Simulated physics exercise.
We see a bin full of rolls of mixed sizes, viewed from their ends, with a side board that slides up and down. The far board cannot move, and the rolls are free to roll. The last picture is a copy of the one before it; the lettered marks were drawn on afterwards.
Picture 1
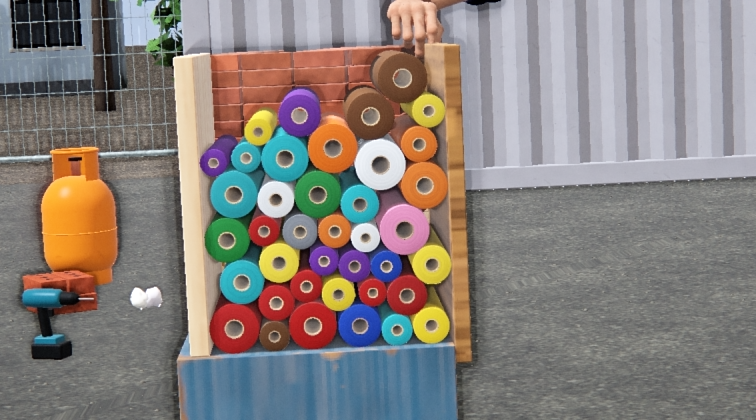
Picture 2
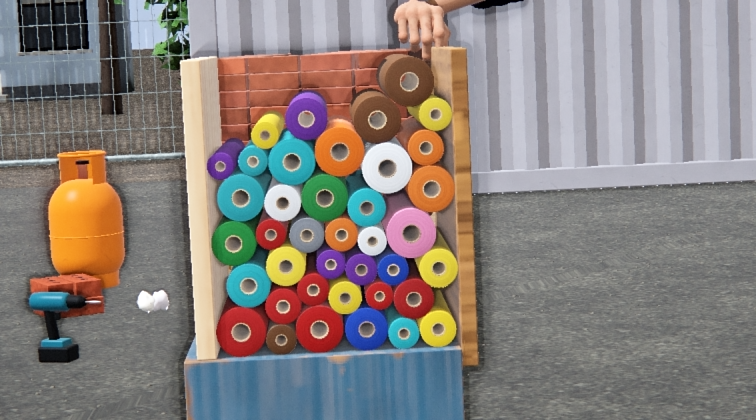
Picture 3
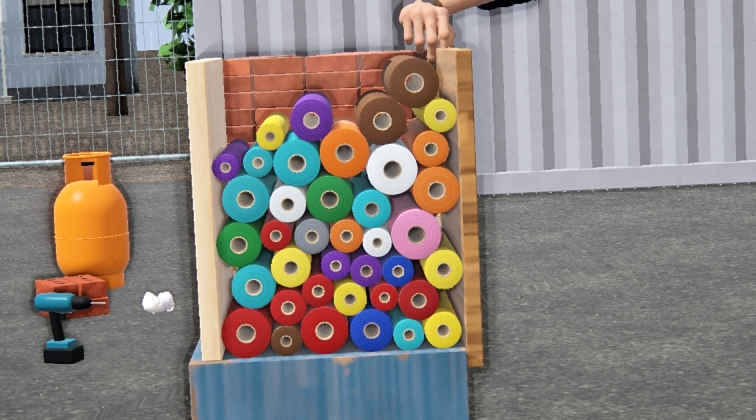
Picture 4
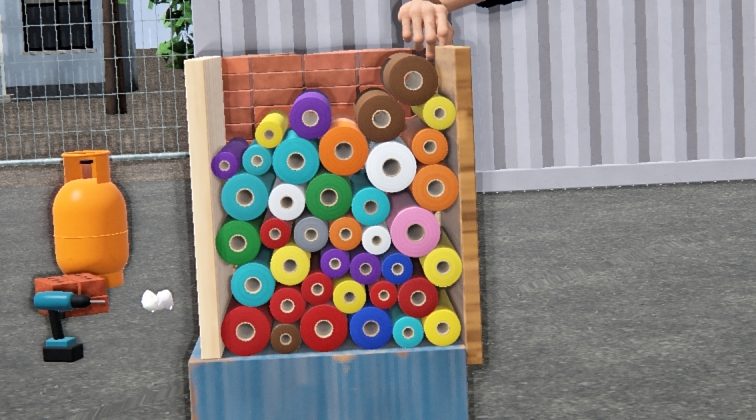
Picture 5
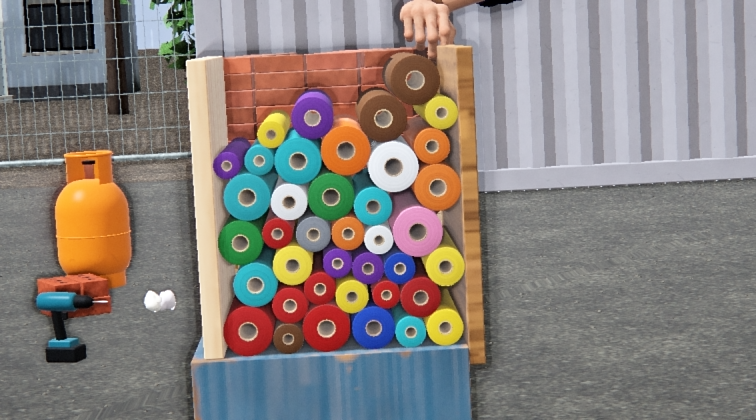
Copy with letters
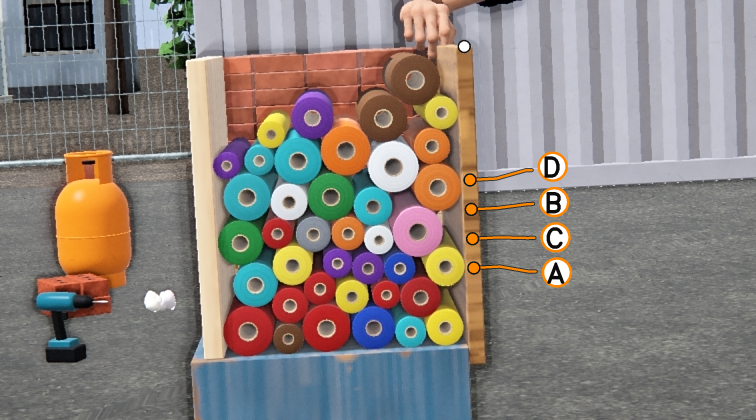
Colourful rolls of mixed sizes staying still in a bin, a hand keeping to the top of the right side board.
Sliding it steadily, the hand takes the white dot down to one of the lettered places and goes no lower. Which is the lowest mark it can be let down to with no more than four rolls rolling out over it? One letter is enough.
Stop at B.
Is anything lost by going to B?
Yes.
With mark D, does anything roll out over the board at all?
Yes.
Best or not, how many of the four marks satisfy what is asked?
The number is two.
On the marked copy, A at (474, 268); B at (471, 209); C at (473, 239); D at (470, 180); the white dot at (464, 47).
Following B. Soon after the start, top of the board (459, 117).
Later, top of the board (462, 197).
In the end, top of the board (463, 209), two out over the board.
As for the rest, A more than four out over the board; C more than four out over the board; D two out over the board.
